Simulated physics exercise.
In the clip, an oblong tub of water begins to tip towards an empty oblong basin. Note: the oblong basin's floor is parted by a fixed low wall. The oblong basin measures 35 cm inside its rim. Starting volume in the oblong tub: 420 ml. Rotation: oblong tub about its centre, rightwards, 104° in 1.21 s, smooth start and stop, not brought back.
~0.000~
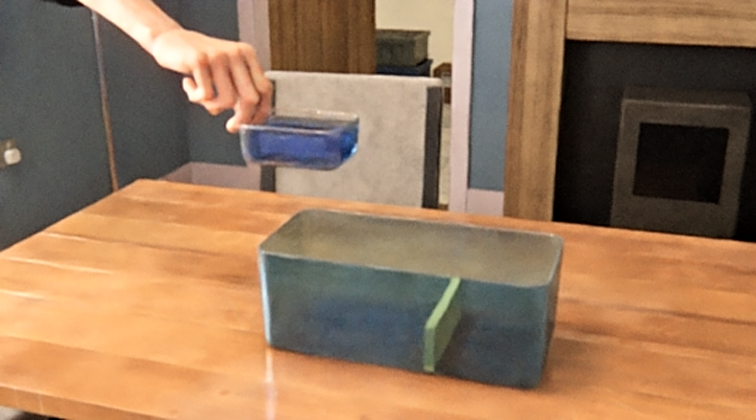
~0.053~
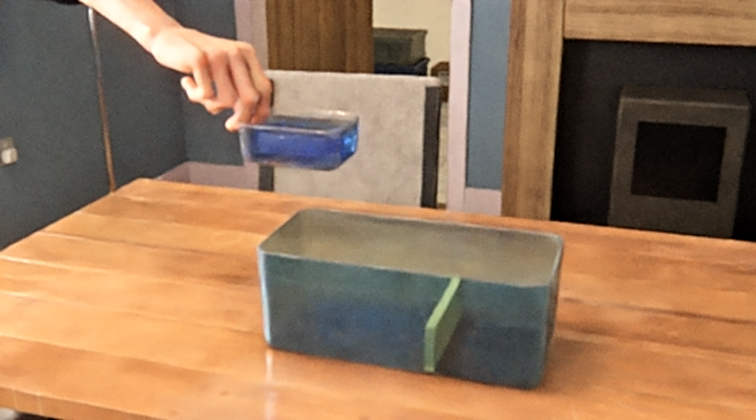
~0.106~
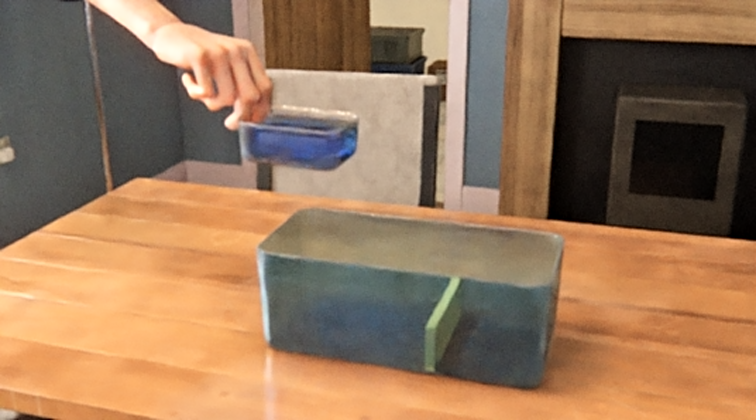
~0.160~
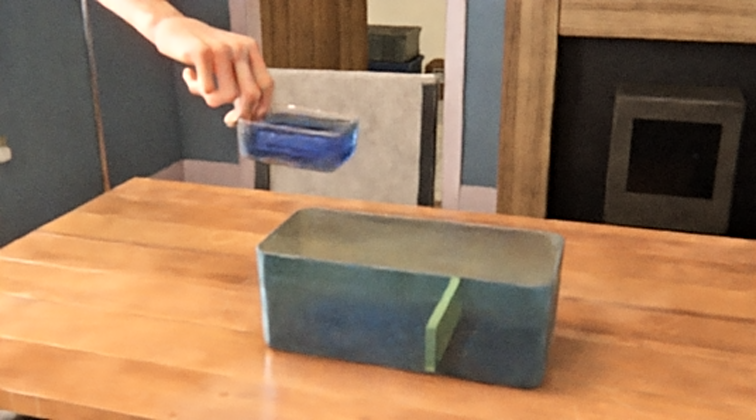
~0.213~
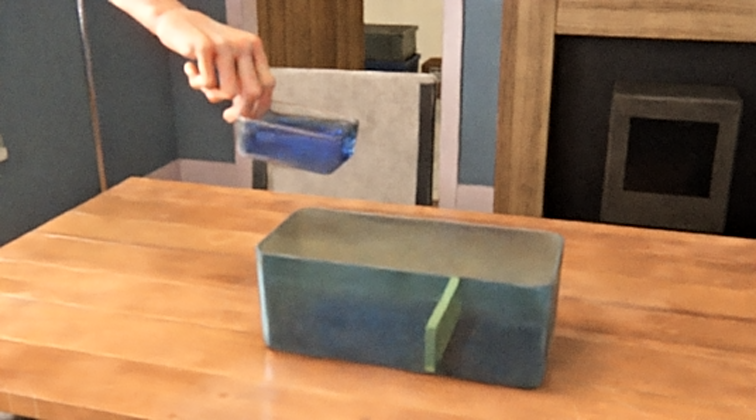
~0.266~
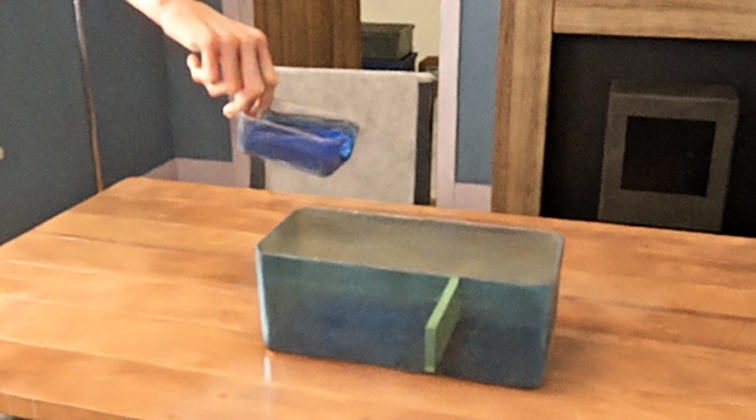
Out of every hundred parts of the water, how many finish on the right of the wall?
About 2 in every hundred.
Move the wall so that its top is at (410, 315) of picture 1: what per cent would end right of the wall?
40 per cent.
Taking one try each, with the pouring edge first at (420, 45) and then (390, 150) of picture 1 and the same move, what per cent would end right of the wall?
Result: 80 per cent, then 25 per cent.
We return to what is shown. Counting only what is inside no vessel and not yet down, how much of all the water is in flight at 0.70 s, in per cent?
Roughly 38 percent.
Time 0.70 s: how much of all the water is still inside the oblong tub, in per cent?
At that time about 26 in a hundred parts are still held.
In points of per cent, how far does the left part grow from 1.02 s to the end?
It comes to about 8 per cent.
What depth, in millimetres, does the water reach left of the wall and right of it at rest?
Left 12 mm, right 0 mm.
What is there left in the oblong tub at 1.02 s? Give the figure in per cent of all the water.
What remains is about 4 percent of it all.
By 0.70 s the tilt is 65° and 27 per cent is still to pour, 35 is left of the wall and 0 right of it.
By 1.02 s the tilt is 98° and 4 per cent is still to pour, 90 is left of the wall and 2 right of it.
By 1.35 s the tilt is 104° and 0 per cent is still to pour, 97 is left of the wall and 2 right of it.
By 1.71 s the tilt is 104° and 0 per cent is still to pour, 97 is left of the wall and 2 right of it.
At rest 97 per cent lies left of the wall, 2 right of it and 0 outside.
